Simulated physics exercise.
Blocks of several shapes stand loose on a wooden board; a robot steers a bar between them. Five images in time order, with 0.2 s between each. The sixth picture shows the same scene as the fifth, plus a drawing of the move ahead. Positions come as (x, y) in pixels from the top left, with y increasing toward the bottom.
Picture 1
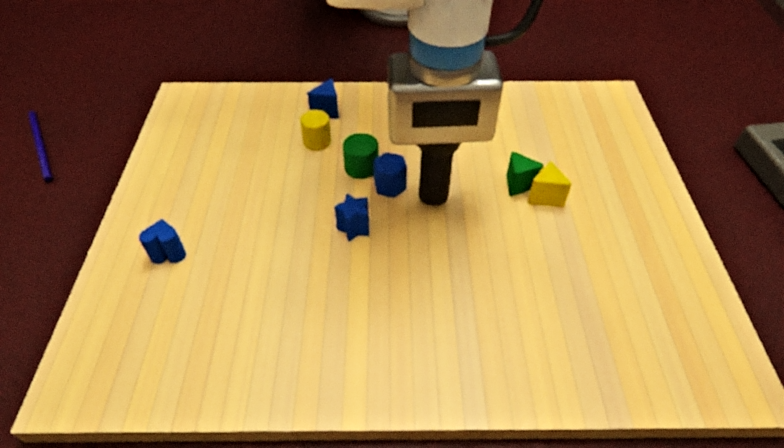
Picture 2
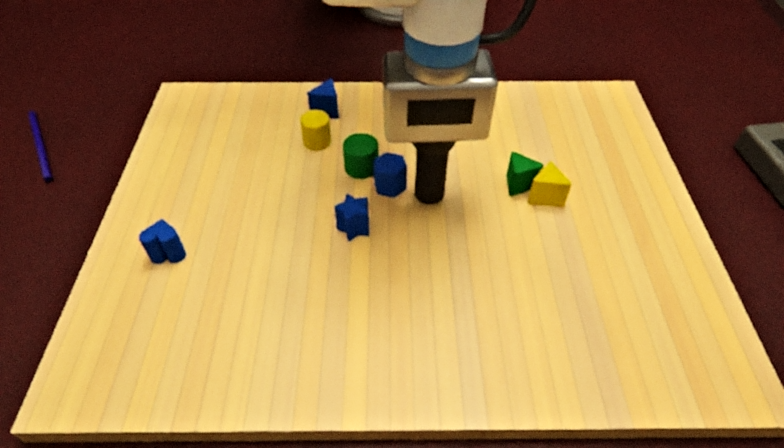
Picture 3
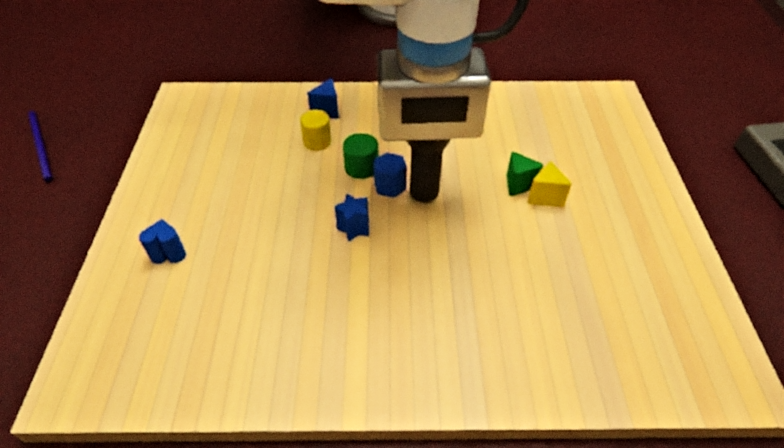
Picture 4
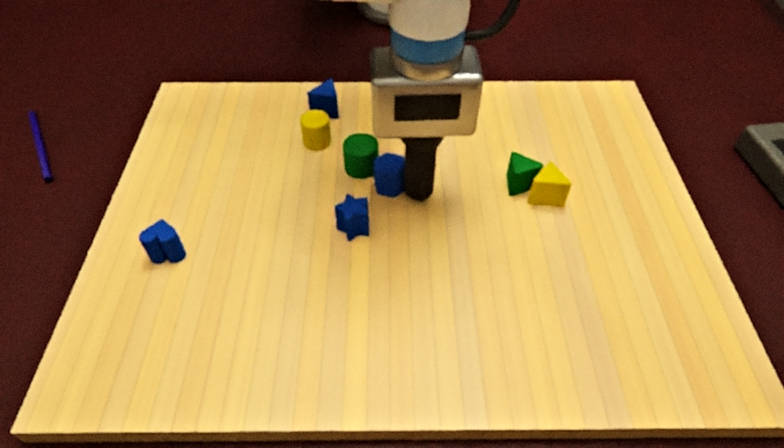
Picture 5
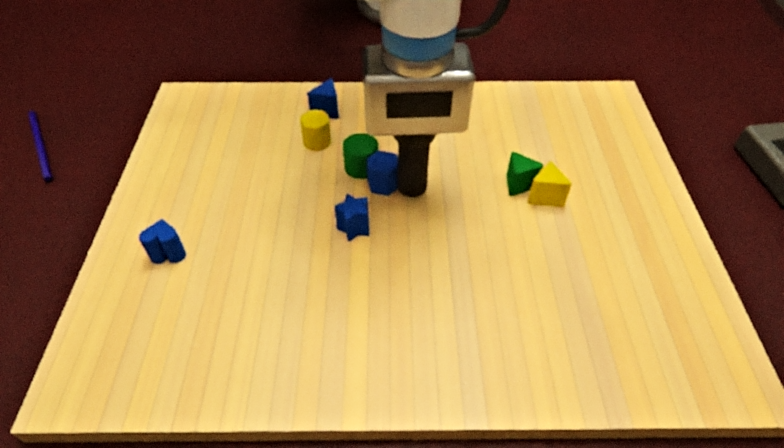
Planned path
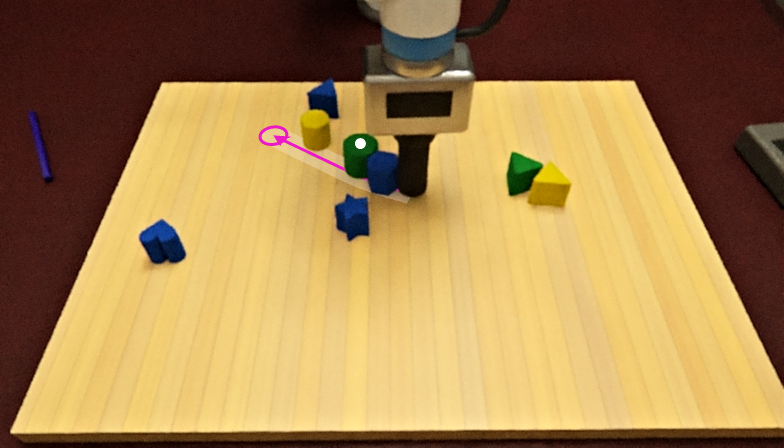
On a wooden board scattered with blue, green and yellow blocks, a robot slid its dark bar slowly to the left until it nudged the blue six-sided block slightly toward the green round one.
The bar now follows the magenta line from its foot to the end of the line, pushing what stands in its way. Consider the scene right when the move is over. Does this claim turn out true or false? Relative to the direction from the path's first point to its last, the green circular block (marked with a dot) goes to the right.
True.
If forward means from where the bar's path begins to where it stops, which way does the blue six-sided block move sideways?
The left.
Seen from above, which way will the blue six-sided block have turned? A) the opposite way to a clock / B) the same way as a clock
I'll go with A - the opposite way to a clock.
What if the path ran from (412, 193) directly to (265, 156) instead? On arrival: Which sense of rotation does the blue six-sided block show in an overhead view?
From overhead, anticlockwise.
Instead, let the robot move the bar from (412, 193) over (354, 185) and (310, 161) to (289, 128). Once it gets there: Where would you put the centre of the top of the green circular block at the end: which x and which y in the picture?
The spot you're after is about (338, 117) in the image.
Drawn move, from (412, 193) by way of (337, 166) to (273, 136); the dot is on the green circular block.
On the path given first. One third of the way, bar at (359, 170); yellow circular block at (313, 116); green circular block at (333, 132); blue six-sided block at (328, 155), turned 55° anticlockwise.
Two thirds of the way, bar at (313, 149); yellow circular block at (297, 96); green circular block at (314, 111); blue six-sided block at (296, 152).
At the end, bar at (272, 129); yellow circular block at (293, 90); blue star-shaped block still; green circular block at (309, 105); blue six-sided block at (296, 152), turned 135° anticlockwise.
